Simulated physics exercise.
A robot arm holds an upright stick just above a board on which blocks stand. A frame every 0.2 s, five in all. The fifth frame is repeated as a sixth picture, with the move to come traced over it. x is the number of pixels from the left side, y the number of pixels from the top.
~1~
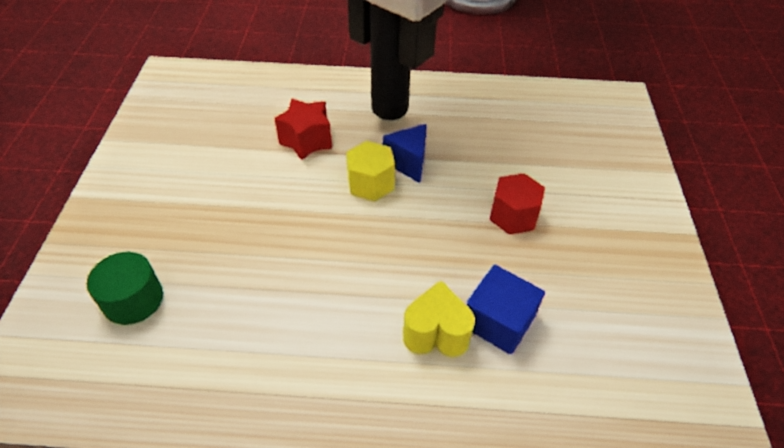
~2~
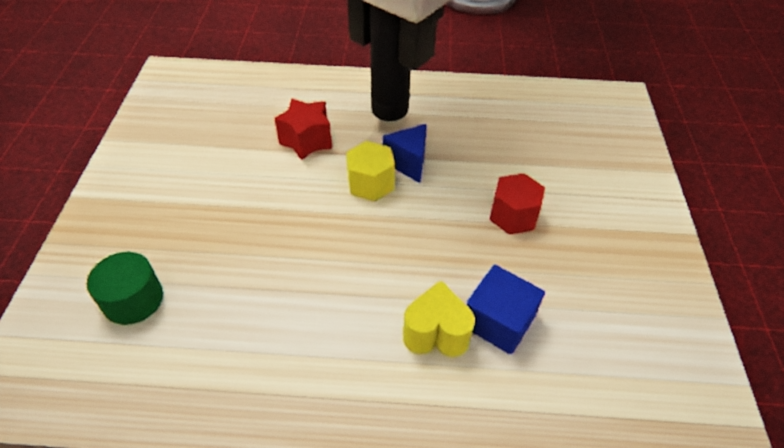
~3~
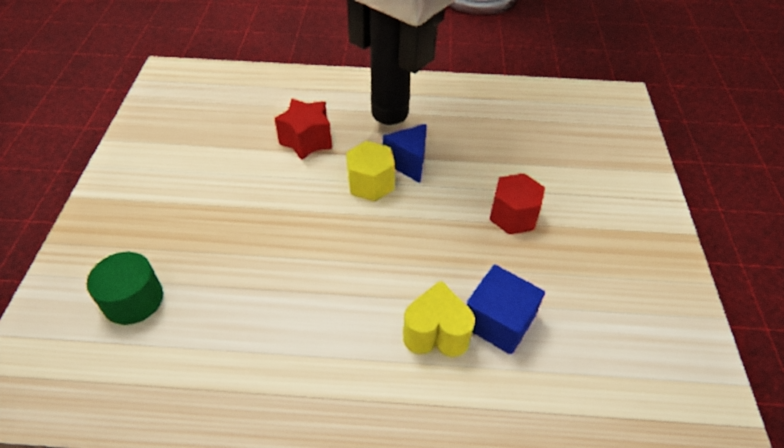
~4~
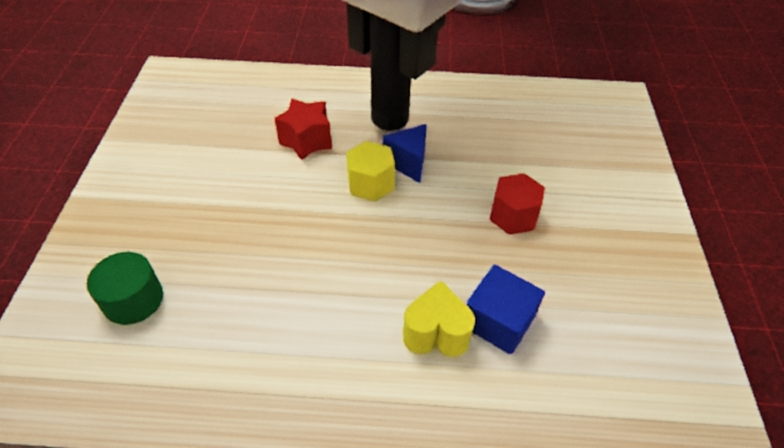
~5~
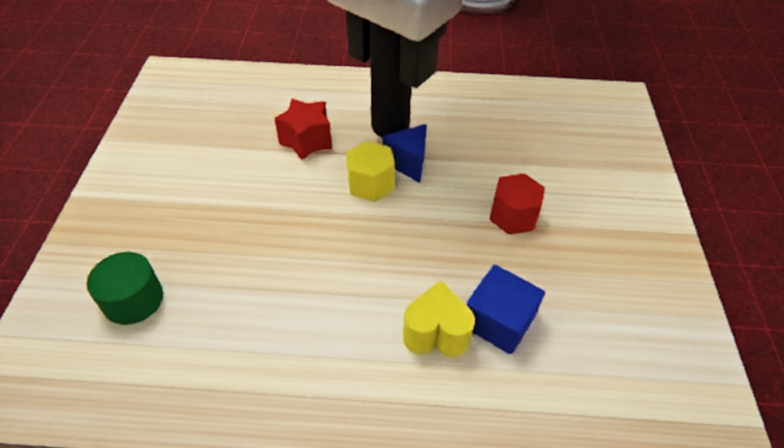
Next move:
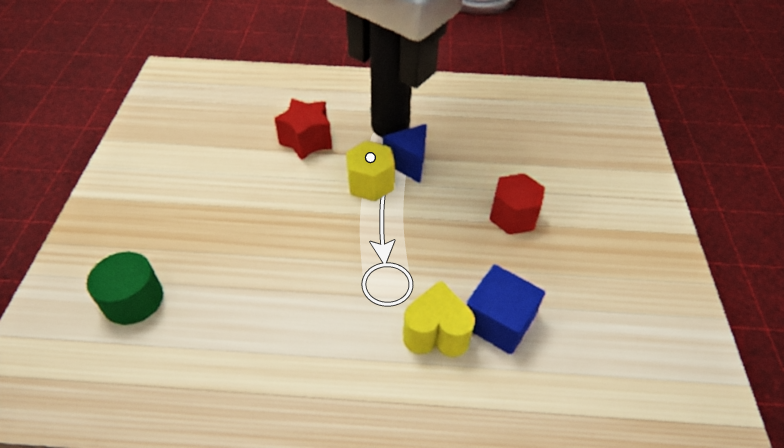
On a pale wooden board over a red surface, a robot arm holds a dark upright stick behind a yellow six-sided block and a blue triangle. The stick stays almost still at first, then edges slightly forward, close to the triangle, while all the blocks stay in place.
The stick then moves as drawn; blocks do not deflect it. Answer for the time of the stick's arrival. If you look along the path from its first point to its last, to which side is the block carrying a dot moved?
It heads right.
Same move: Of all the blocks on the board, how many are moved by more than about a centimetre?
Put simply, two blocks are moved more than 1 cm.
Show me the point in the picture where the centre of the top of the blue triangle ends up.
When the path ends, it will be at (422, 162).
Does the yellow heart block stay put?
Going by the path, yes.
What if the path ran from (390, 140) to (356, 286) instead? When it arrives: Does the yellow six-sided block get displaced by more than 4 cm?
I believe so.
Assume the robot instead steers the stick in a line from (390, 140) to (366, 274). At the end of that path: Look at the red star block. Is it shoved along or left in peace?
The red star block keeps its place.
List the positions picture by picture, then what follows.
The first frame shows stick tip at (390, 109); block tops, yellow six-sided block at (370, 158); blue triangle at (410, 138); yellow heart block at (440, 311).
The second frame shows stick at (390, 110); blocks unchanged.
The third frame shows stick at (390, 113); blocks unchanged.
The fourth frame shows stick at (390, 119); blocks unchanged.
The fifth frame shows stick at (390, 127); yellow six-sided block at (370, 158); blue triangle at (410, 138); yellow heart block at (440, 311).
Path on the board, from (390, 140) through (382, 204) to (387, 284); the dot is on the yellow six-sided block.
What follows on the original path. One third of the way, stick at (385, 169); yellow six-sided block at (363, 185), turned 20° clockwise; blue triangle at (422, 162), turned 60° anticlockwise.
Two thirds of the way, stick at (382, 217); yellow six-sided block at (342, 227), turned 45° clockwise; blue triangle at (422, 162), turned 60° anticlockwise.
At the end, stick at (388, 272); yellow six-sided block at (334, 237), turned 60° clockwise; blue triangle at (422, 162), turned 60° anticlockwise; yellow heart block in place.
